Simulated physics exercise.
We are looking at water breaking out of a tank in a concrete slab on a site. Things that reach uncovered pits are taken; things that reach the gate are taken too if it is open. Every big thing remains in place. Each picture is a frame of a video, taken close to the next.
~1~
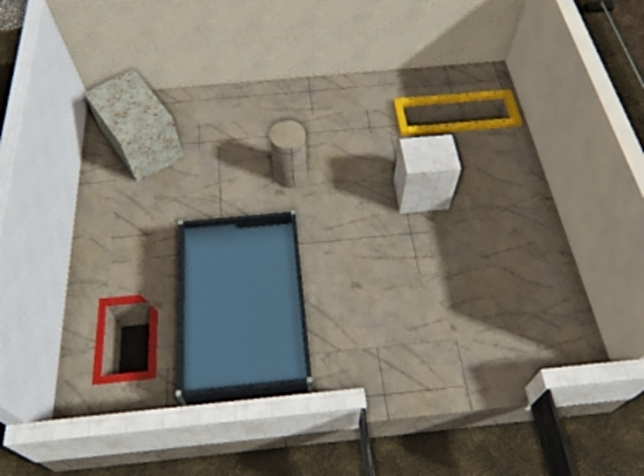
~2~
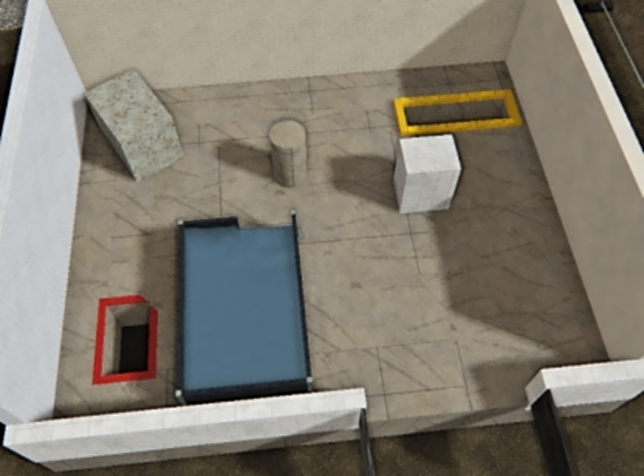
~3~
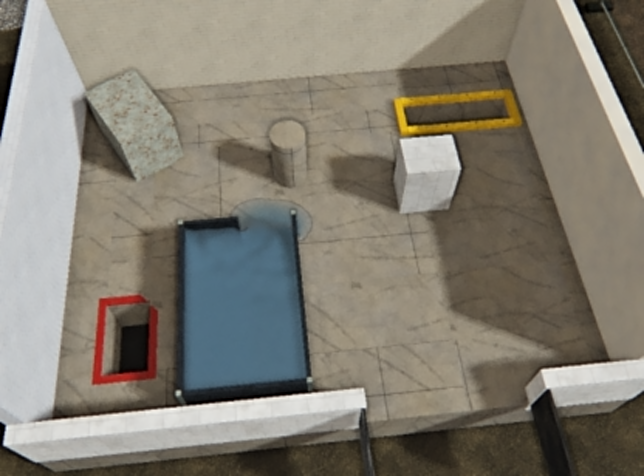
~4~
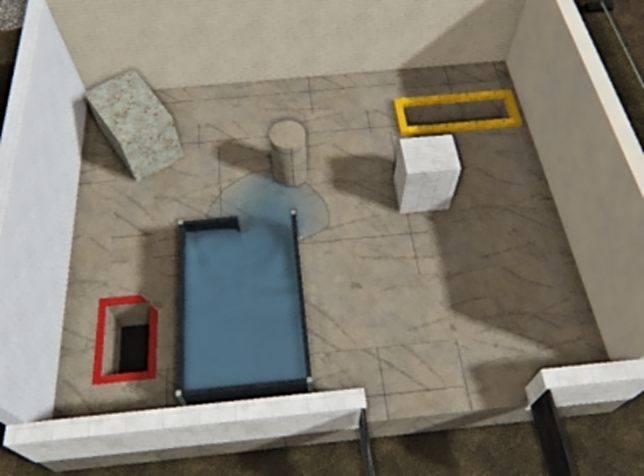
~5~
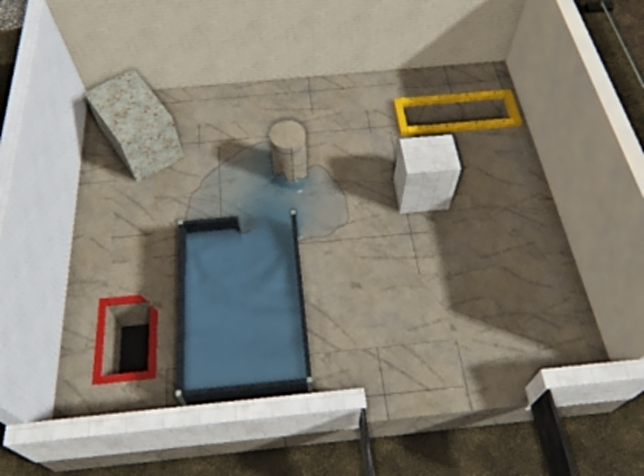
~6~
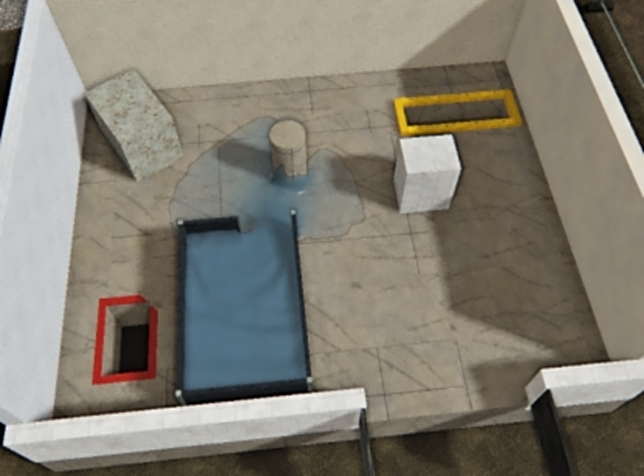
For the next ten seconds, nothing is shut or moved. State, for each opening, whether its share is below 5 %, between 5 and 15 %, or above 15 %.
The gate's share is below 5 %. The red pit's share is between 5 and 15 %. The yellow pit's share is below 5 %.
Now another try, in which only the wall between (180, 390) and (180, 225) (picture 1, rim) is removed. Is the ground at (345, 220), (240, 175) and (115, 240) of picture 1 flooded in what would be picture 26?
The first would be still unwetted, the second still unwetted and the third drenched.
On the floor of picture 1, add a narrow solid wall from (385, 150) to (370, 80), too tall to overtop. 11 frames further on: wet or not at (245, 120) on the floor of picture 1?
Submerged.
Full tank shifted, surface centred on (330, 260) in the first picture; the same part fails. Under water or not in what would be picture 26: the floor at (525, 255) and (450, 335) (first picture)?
I'd say the first one's left untouched and the second one's left untouched.
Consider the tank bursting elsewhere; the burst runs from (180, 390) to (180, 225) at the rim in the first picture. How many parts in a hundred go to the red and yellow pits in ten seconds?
The red pit gets 70 per cent and the yellow pit 0 per cent.
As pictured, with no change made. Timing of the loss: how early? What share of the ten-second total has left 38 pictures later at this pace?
Log: Around 30 %, estimated.
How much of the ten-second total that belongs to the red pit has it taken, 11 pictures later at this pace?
Share by then: 0 in a hundred.
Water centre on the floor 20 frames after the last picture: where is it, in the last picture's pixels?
I'd mark it close to (265, 215).
A moment on, water covers 25 % of the floor; the gate 0 %, the red pit 0 %, the yellow pit 0 %.
Next, water covers 35 % of the floor; the gate 0 %, the red pit 0 %, the yellow pit 0 %.
Then, water covers 50 % of the floor; the gate 0 %, the red pit 0 %, the yellow pit 1 %.
Later, water covers 75 % of the floor; the gate 0 %, the red pit 2 %, the yellow pit 1 %.
In the end, water covers 95 % of the floor; the gate 2 %, the red pit 7 %, the yellow pit 2 %.
